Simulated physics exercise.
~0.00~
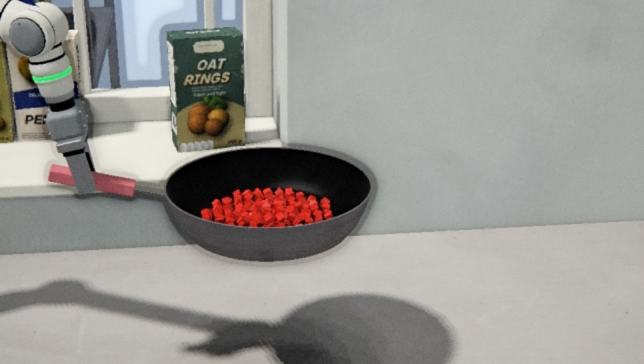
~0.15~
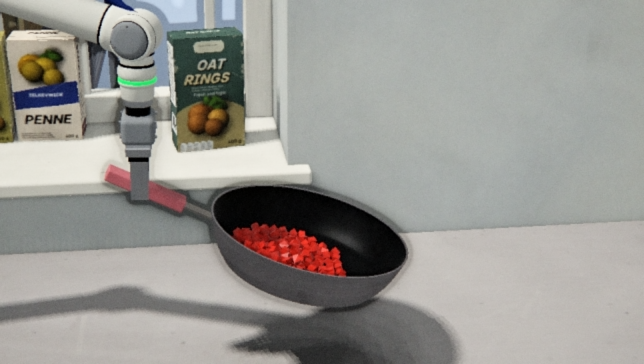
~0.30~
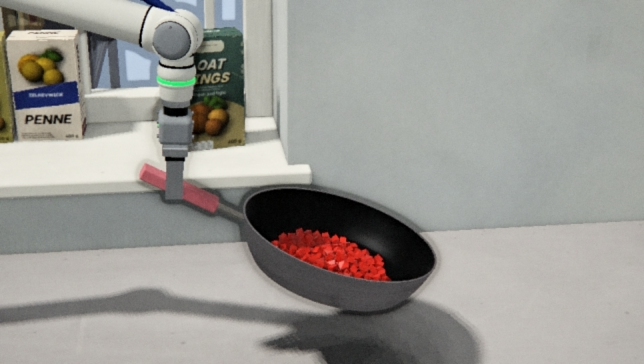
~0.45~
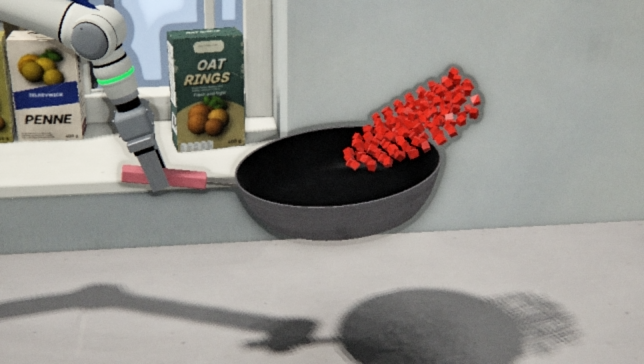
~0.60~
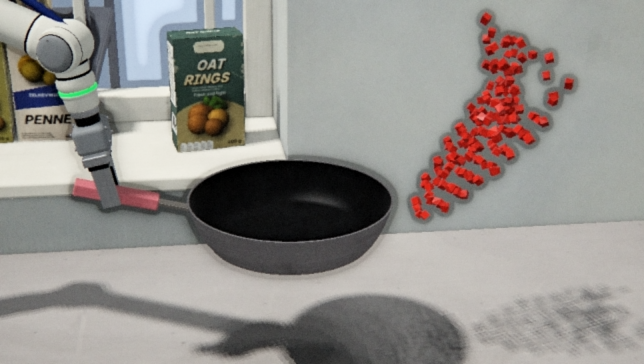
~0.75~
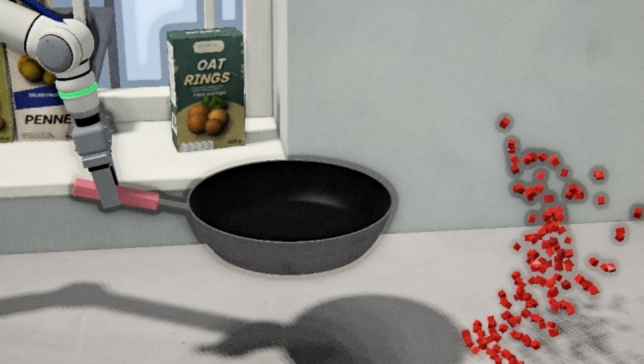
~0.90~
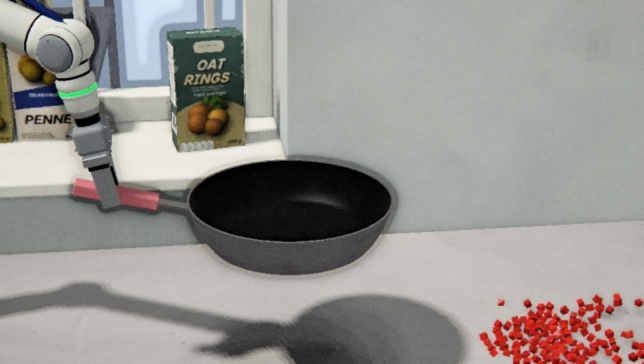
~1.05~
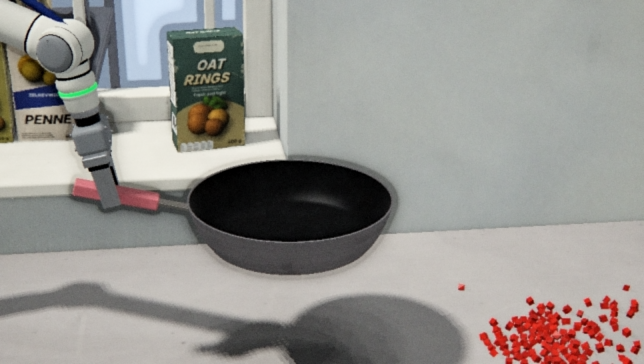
A white robot arm at the left grips the red handle of a dark frying pan holding a heap of small red cubes, seen from a fixed view in front of a pale grey wall and counter. Behind it, food boxes, including a green one of oat rings, stand on a white windowsill. The arm lowers the pan to the right, its far side dipping, then swings it up and levels it, flinging the cubes out over the far rim. As the pan draws back left and stops, they arc rightward and fall. They end scattered at the lower right, leaving the pan empty.
